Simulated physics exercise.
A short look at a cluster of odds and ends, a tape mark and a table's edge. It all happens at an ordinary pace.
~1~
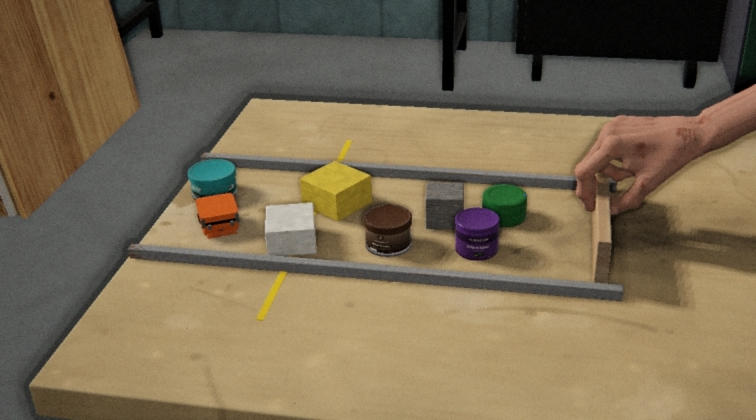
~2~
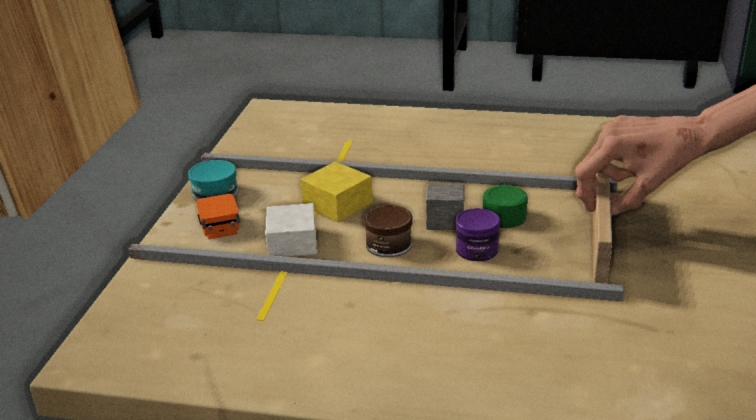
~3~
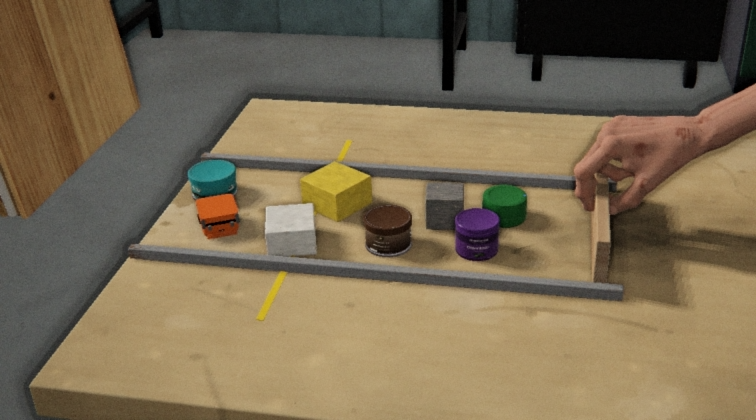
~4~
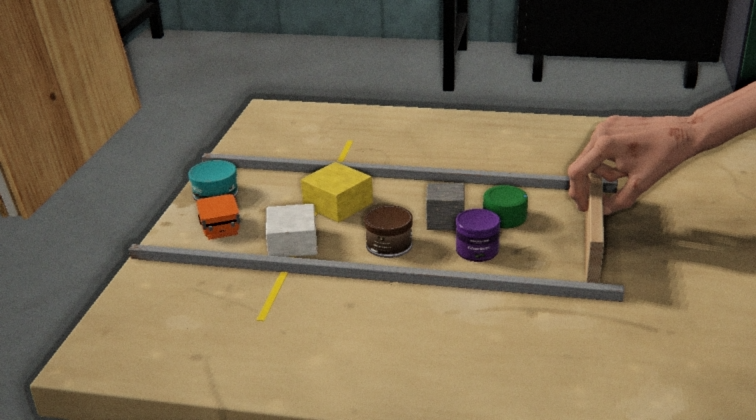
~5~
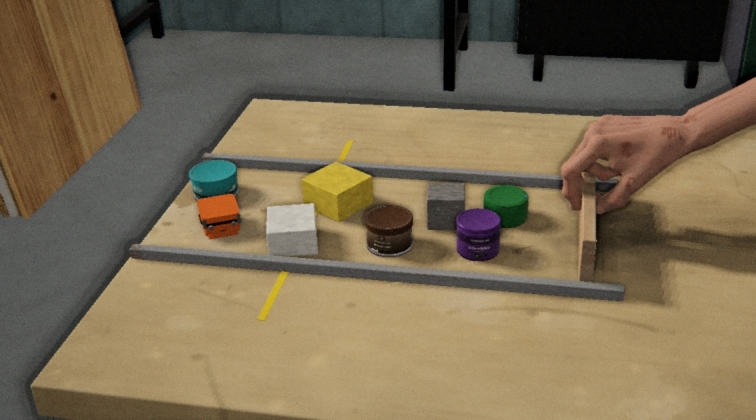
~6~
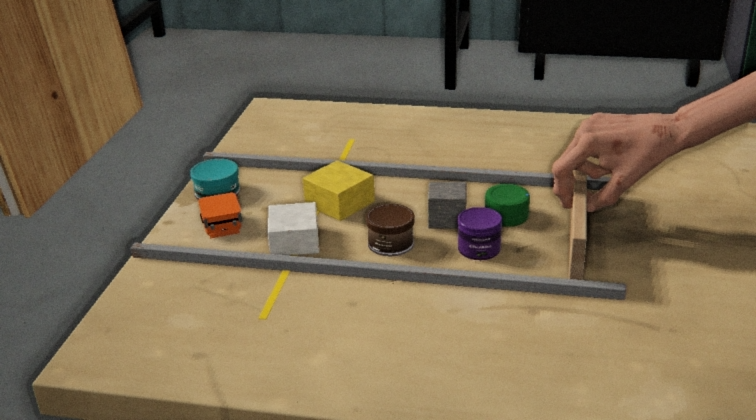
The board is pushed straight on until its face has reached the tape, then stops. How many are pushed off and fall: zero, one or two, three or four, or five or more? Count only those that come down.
The number that fall off is zero.
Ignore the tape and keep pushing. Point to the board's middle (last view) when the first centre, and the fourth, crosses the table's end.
Its middle is around (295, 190) and later (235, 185).
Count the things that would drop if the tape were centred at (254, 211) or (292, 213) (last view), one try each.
Try by try, 3 and 0.
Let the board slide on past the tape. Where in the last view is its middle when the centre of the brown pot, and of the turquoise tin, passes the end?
About (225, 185), and (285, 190) for the other.
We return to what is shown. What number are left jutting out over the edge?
That would be 1.
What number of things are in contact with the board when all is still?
3 of them.
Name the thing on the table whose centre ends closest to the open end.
Foremost is the orange case.
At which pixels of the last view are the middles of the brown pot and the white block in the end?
The brown pot at (239, 229), the white block at (191, 230).
Early on, none off yet; turquoise tin at rest near (216, 181); orange case at rest near (221, 216); white block at rest near (294, 229).
A while later, none off yet; turquoise tin at rest near (216, 181); orange case travelled about its own width near (197, 212); white block travelled about its own width near (226, 229).
Finally, the number that fall off is zero.
